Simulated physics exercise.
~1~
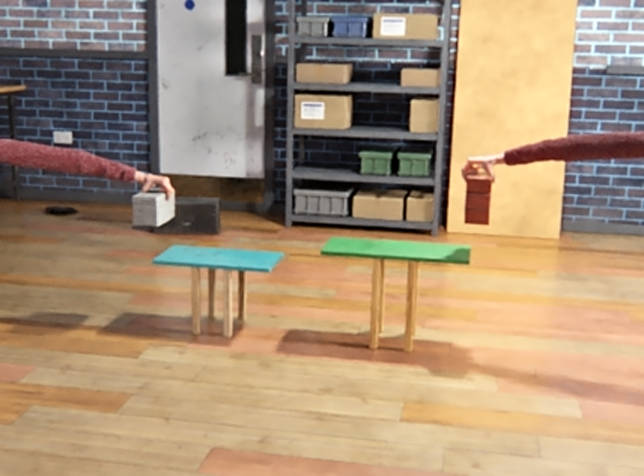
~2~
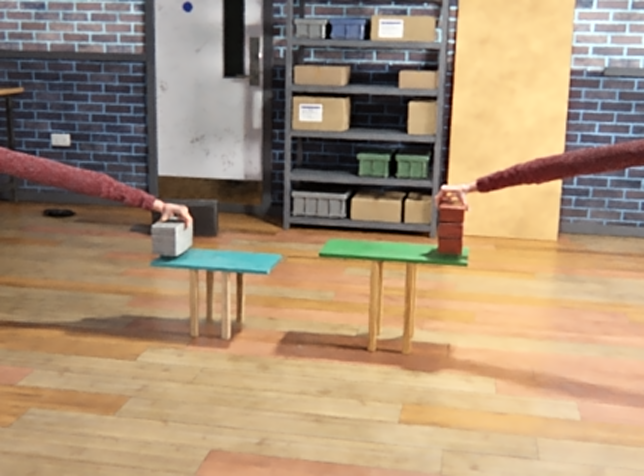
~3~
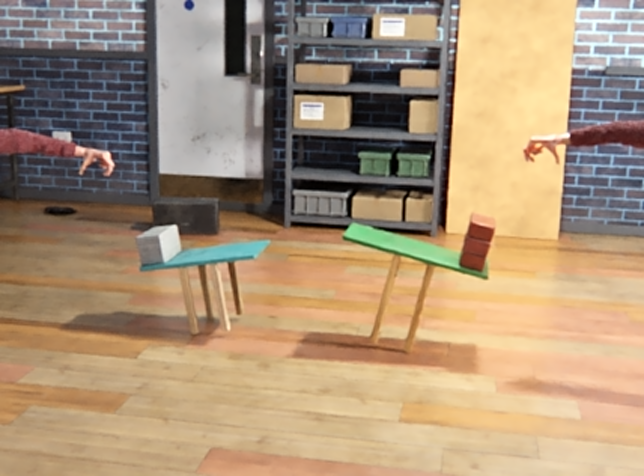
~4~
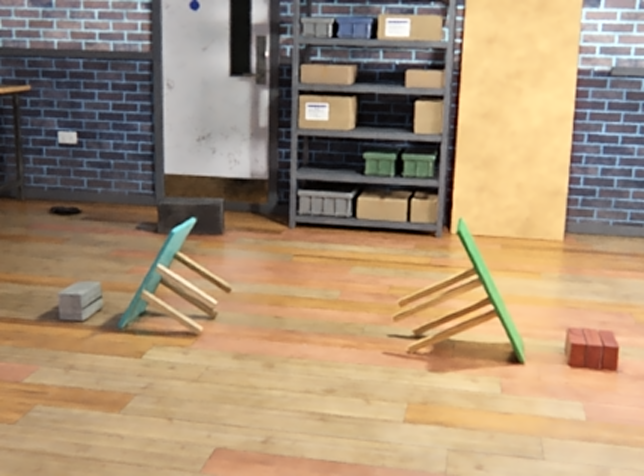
In the video, two hands set a grey slab and a stack of red bricks on the outer ends of a small turquoise table and a green one, then let go; both tables tip outward and topple onto their sides, spilling their loads onto the wooden floor.
